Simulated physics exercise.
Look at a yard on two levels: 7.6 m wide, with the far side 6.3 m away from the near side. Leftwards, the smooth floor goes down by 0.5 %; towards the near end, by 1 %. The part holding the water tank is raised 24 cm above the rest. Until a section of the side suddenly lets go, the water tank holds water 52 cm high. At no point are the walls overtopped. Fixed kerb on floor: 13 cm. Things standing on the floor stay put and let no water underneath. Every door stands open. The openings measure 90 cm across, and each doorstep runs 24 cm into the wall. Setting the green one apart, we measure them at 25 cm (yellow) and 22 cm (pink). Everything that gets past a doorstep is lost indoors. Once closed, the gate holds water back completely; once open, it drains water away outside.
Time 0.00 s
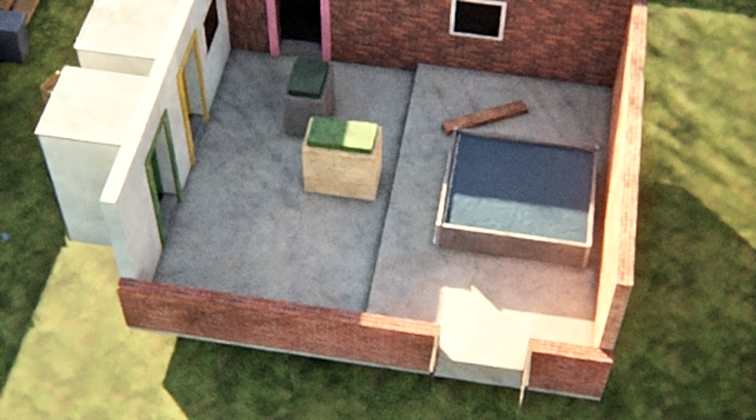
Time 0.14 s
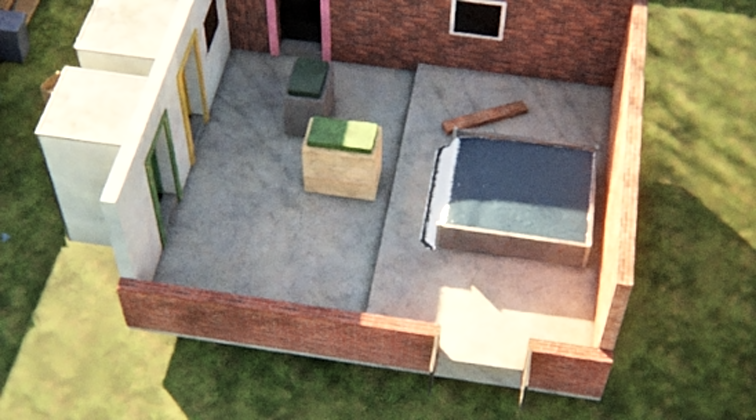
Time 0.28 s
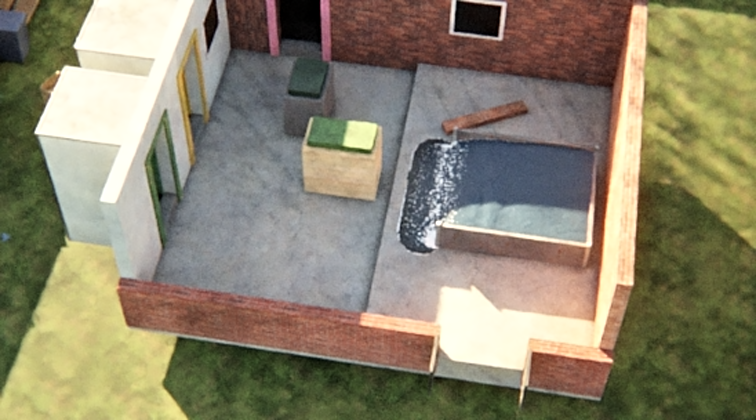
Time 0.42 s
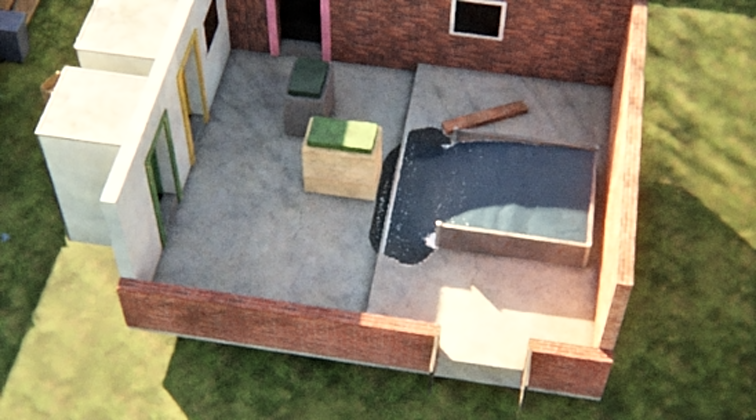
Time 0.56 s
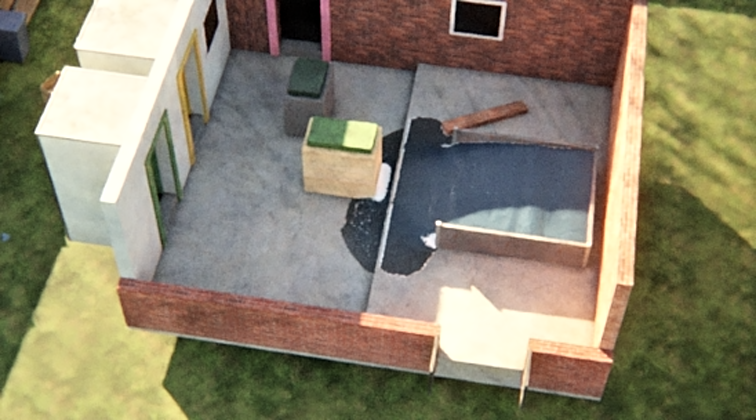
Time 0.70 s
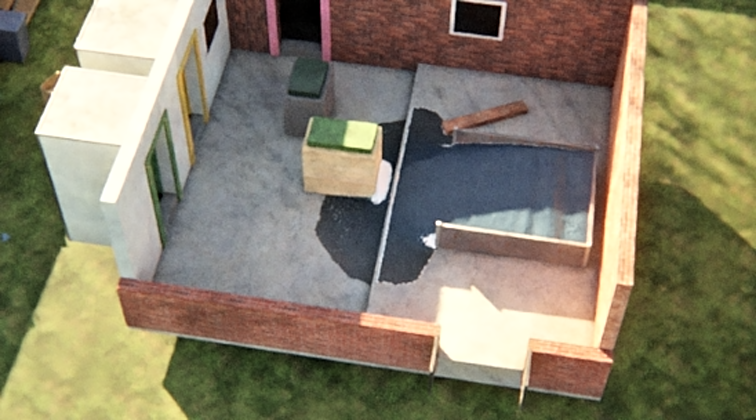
In a walled yard with a raised section, water bursts from the left side of a rectangular tank and spreads across the paving, over the step onto the lower floor and around the base of a green-topped block.
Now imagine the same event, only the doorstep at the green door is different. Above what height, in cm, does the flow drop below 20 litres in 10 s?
About 17 cm.
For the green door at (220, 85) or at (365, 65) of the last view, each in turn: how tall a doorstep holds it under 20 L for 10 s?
Around 11.5 and 21 cm respectively.
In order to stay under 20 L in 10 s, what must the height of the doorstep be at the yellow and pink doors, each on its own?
You'd want about 13.0 centimetres at yellow and about 9.5 centimetres at pink.
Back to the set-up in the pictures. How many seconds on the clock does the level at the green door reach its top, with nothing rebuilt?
About 4.0 seconds.
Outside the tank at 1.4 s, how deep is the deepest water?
I'd estimate roughly 49 cm.
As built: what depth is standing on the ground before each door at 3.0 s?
Depth at yellow 10 cm, at green 21 cm, at pink 11 cm.
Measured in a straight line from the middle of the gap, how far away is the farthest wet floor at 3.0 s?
Reach: Approx. 5.6 m.
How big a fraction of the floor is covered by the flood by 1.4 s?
Wet share: Near 30 %.
After 1.4 s water covers 30 % of the floor, deepest (49 cm) near (383, 190); it has not reached the green door.
After 3.0 s water covers 55 % of the floor, deepest (40 cm) near (383, 190); 21 cm at the green door, 0 litres in over its 26 cm doorstep.
After 10.0 s water covers 60 % of the floor, deepest (22 cm) near (210, 300); 11 cm at the green door, 0 litres in over its 26 cm doorstep.
At the green door as built, the water arrived by 1.9 s and peaked near 23 cm at 4.2 s.
Run again over the same 10 s with other heights there, 45 litres in over 15 cm, 3 litres over 20.5 cm. The limit of 20 litres is kept from about 17 cm up.
